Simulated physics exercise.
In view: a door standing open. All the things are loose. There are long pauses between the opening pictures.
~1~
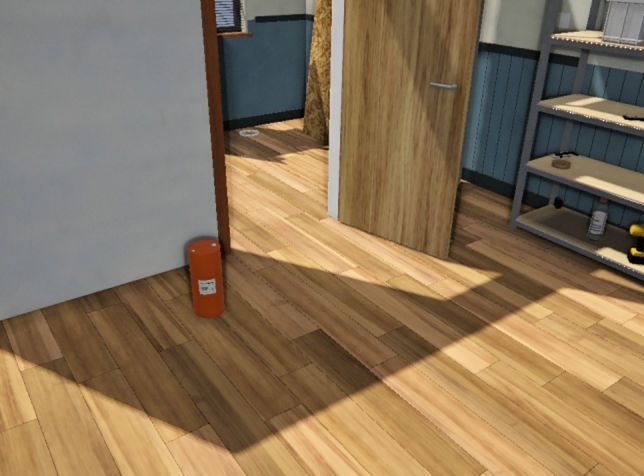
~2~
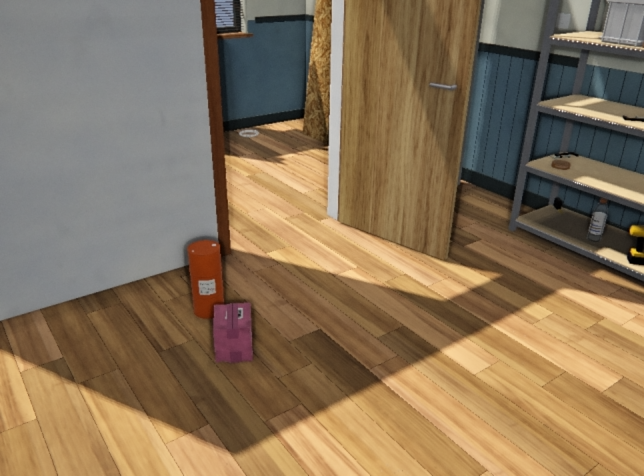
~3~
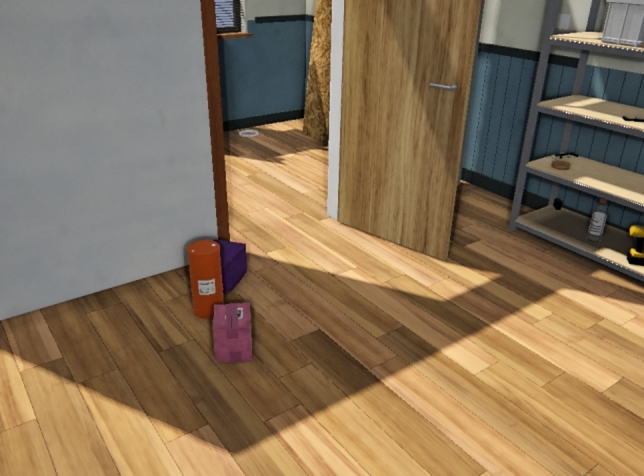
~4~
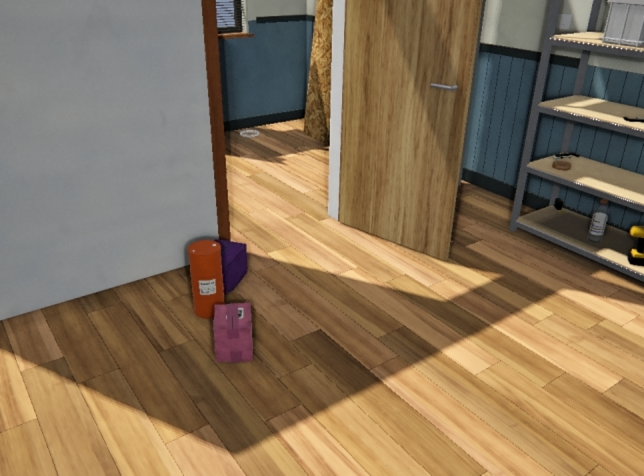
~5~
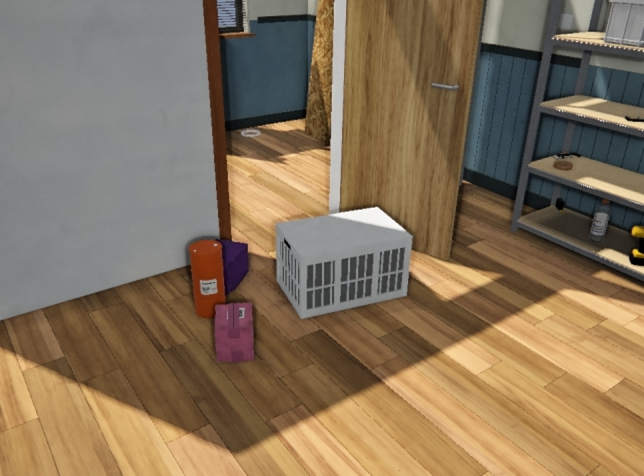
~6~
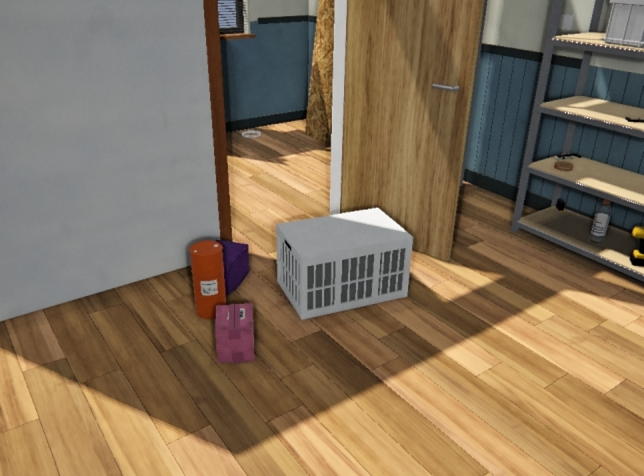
Loose items appear one after another on the wooden floor of a sunlit room, seen from above, facing an open doorway. An orange canister stands by the grey wall's end at left, with a wide-open wooden door beyond and metal shelves at right. A pink parcel appears in front of the canister, then a purple box behind it, then a white slatted chest near the motionless door, while the view barely shifts.
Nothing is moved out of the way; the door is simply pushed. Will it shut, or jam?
As it turns out, it is blocked.
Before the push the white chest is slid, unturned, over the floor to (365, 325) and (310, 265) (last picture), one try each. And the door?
First try: It shuts; second try: It is blocked.
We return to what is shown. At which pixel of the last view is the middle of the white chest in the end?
At about (332, 262).
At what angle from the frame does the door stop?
About 70°.
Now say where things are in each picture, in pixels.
Door wide open and still, in the first picture.
Door wide open and still; orange canister (207, 280), in the second picture.
Door wide open and still; pink parcel (233, 333); orange canister (206, 280), in the third picture.
Door wide open and still; purple box (221, 267); pink parcel (234, 333), in the fourth picture.
Door wide open and still; orange canister (208, 279); purple box (222, 267), in the fifth picture.
Door wide open and still; white chest (342, 261); pink parcel (235, 333), in the sixth picture.
Then, 0.30 s on from there, open by 97°.
Then, 0.50 s on from there, open by 81°.
Then, 0.60 s on from there, open by 74°.
Then, 0.80 s on from there, open by 71°; white chest shifted a little near (333, 262).
In the end, open by 71°; all 4 unmoved. At the end, from the last picture's camera, white chest near (332, 262).
